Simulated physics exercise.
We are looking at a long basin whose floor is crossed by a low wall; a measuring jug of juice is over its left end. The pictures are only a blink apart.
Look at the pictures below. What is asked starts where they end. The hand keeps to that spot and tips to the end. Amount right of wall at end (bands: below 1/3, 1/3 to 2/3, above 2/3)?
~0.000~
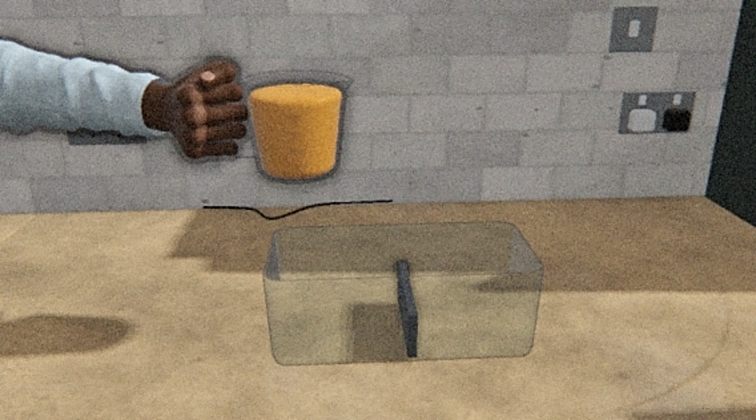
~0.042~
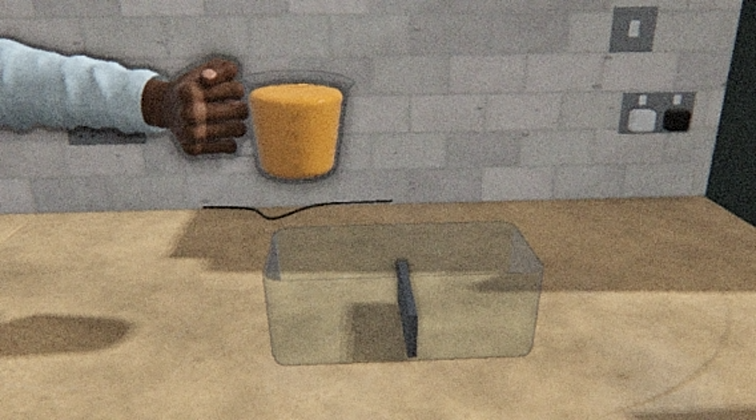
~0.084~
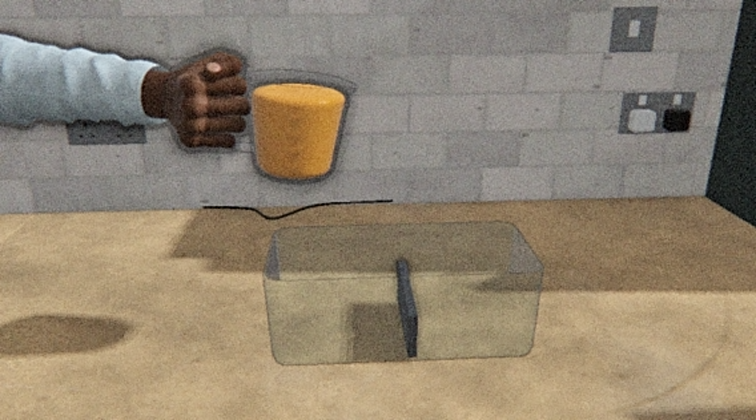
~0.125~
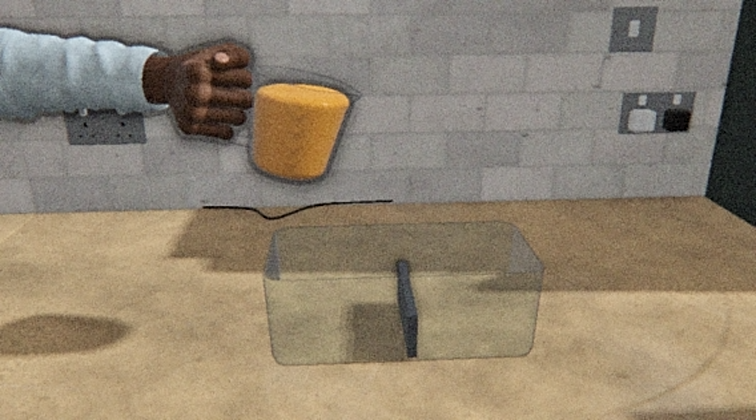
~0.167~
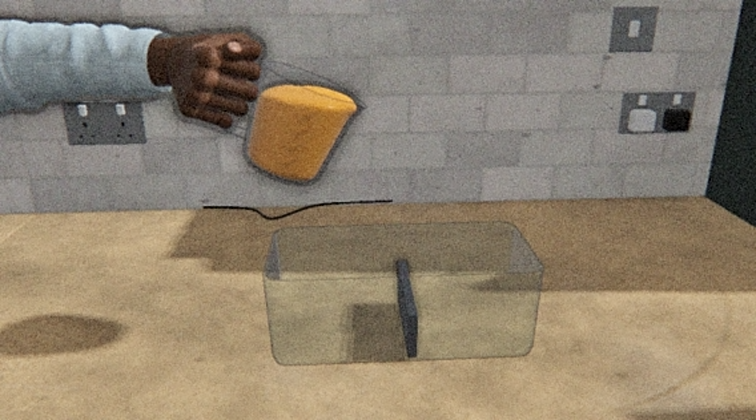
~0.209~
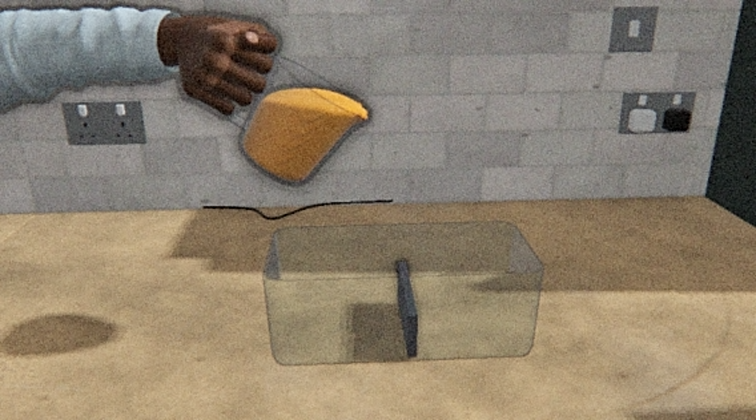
1/3 to 2/3.
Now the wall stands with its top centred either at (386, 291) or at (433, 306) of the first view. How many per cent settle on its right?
Roughly 95 % and then 15 %.
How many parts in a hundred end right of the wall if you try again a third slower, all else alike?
Roughly 60 %.
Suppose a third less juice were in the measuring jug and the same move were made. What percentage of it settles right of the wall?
My estimate is about 25 percent.
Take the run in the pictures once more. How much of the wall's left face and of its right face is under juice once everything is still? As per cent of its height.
On the left it is 20 per cent, on the right 30.
A moment on, the measuring jug is tipped on its side and 46 per cent is still to pour, 1 is left of the wall and 17 right of it.
Next, the measuring jug is tipped right over and 10 per cent is still to pour, 31 is left of the wall and 42 right of it.
Then the measuring jug is tipped right over and 1 per cent is still to pour, 44 is left of the wall and 50 right of it.
Later the measuring jug is tipped right over and 0 per cent is still to pour, 48 is left of the wall and 50 right of it.
Finally, 48 per cent lies left of the wall, 50 right of it and 2 outside.
